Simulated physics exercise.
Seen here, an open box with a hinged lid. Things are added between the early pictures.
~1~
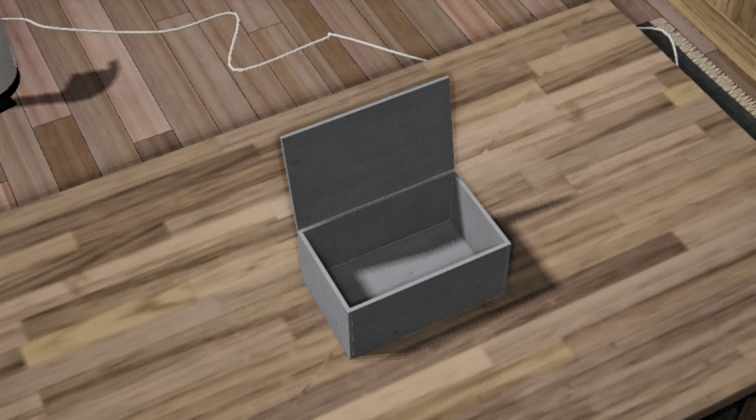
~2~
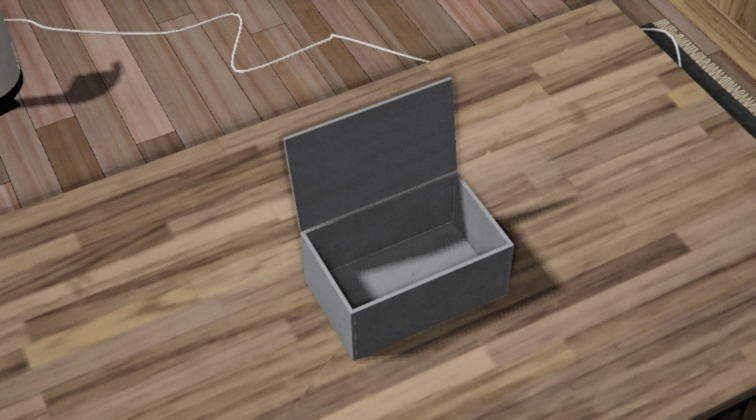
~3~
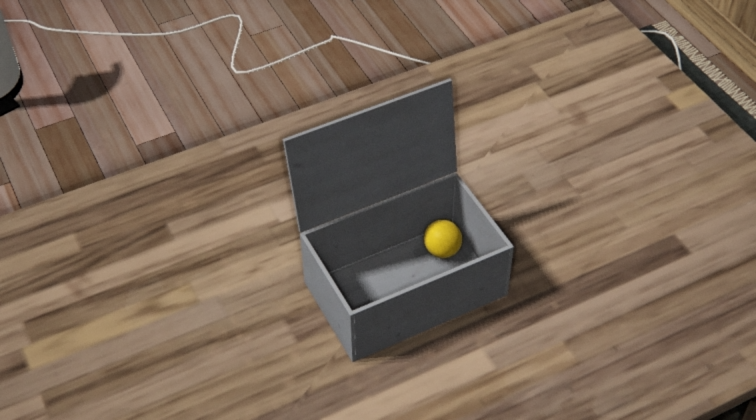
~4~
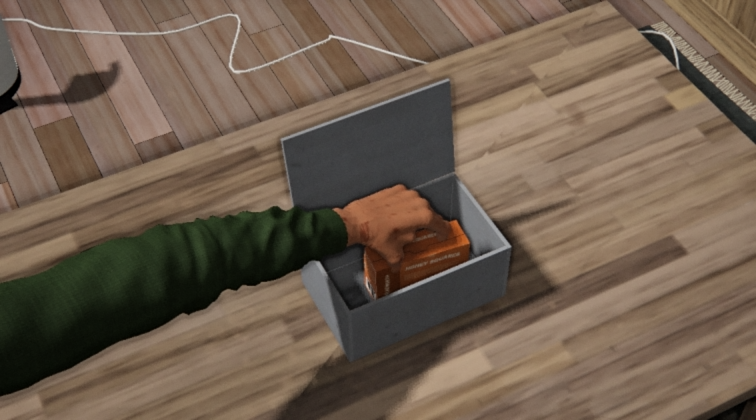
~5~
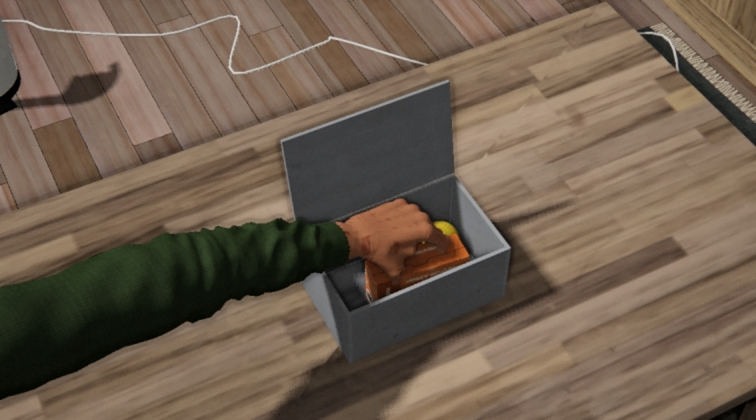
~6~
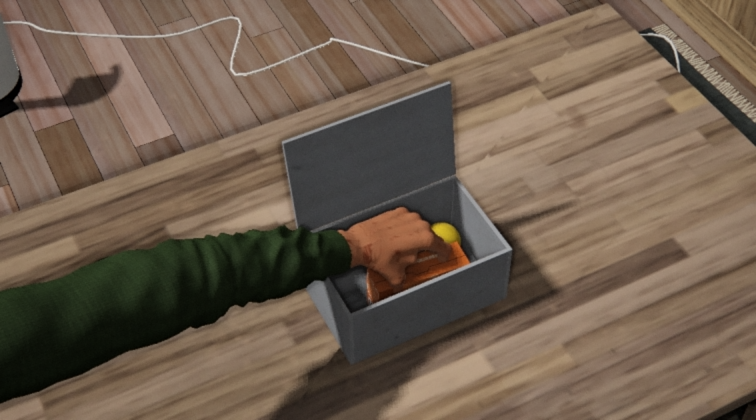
A yellow lemon appears in the open gray box, then a hand lowers an orange carton inside.
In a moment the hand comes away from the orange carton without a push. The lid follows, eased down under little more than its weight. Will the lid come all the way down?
It sits on the rim.
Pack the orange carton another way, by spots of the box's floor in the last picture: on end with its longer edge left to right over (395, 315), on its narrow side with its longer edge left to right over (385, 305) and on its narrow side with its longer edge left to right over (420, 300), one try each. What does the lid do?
First try: It is held up; second try: It closes; third try: It closes.
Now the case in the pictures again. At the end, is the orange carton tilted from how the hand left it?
It keeps its pose.
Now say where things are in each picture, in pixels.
The last thing is not in view yet, in the first picture.
The last thing is not in view yet, in the second picture.
The last thing is not in view yet; yellow lemon (443, 239), in the third picture.
Still above its spot; orange carton (416, 263), in the fourth picture.
Still above its spot; orange carton (417, 276), in the fifth picture.
Put in, still held, in the sixth picture.
Then, 1.20 s past the last view, lid starting down.
Then, 1.60 s past the last view, lid 56° above the rim.
Then, 1.80 s past the last view, lid 36° above the rim.
Then, 2.00 s past the last view, lid 12° above the rim.
Finally, lid shut; both still in place. Final places as the last picture's camera would see them, orange carton near (418, 284).
